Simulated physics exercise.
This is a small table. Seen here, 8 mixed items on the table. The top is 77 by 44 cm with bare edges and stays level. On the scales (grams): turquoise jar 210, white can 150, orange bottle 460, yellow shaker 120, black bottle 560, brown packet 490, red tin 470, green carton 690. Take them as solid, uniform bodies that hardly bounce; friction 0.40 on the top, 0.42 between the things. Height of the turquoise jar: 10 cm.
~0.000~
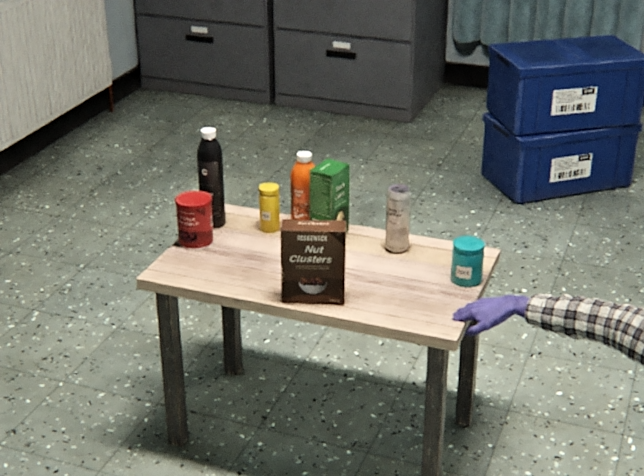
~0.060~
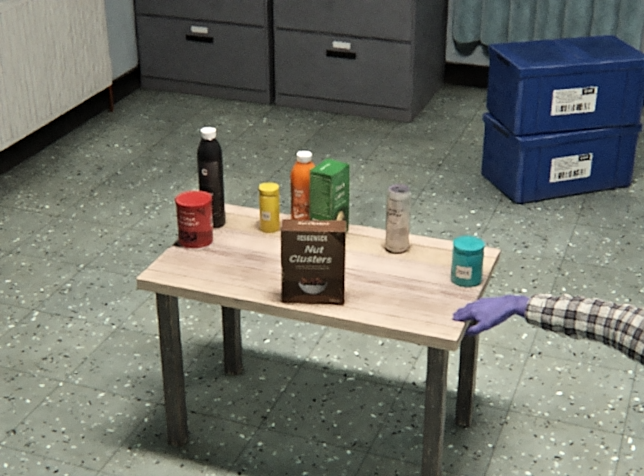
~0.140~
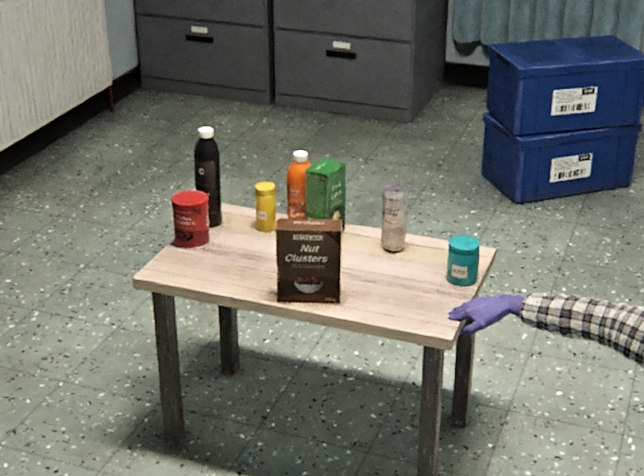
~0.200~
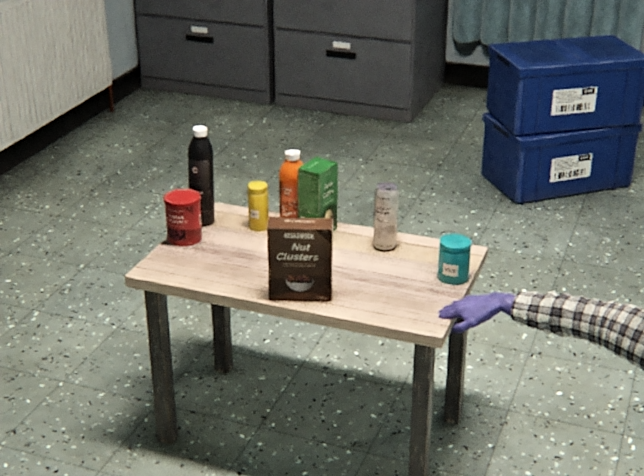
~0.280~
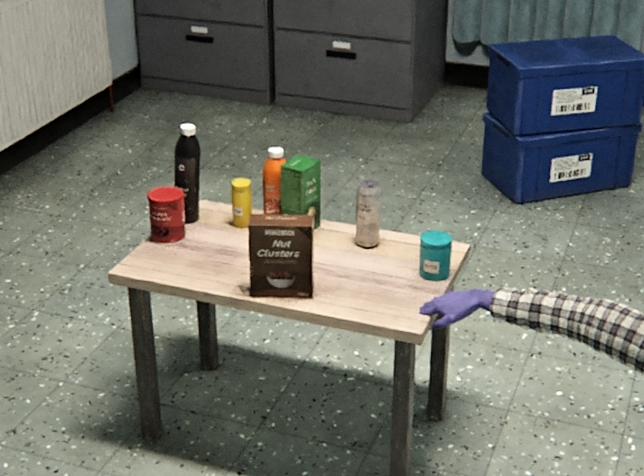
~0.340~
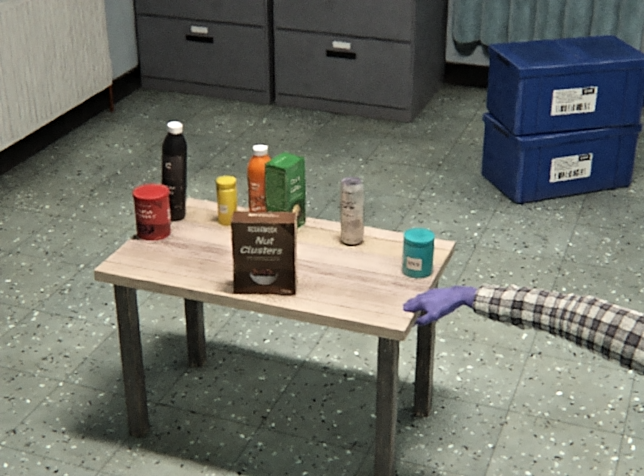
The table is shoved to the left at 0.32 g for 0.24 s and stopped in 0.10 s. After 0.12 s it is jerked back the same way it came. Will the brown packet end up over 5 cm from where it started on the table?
The brown packet keeps its place.
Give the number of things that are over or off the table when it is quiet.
That comes to 6.
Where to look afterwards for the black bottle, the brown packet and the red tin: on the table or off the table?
The black bottle finishes off the table; the brown packet ends on the table; the red tin ends off the table.
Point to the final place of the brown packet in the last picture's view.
At about (314, 262).
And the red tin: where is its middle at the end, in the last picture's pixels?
Near (163, 382).
Around 0.74 s, table along by 5 cm; black bottle and red tin now off the table; brown packet shifted 4 cm near (279, 256); white can on its side.
Around 1.04 s, orange bottle on its side; white can on its side; green carton at 66° to upright.
Finally (3.0 s), off the table, black bottle and red tin; on their side or leaning hard on the table, white can, orange bottle, yellow shaker and green carton; the other 2 still in place (within 5 cm). In the last view, brown packet near (314, 262).
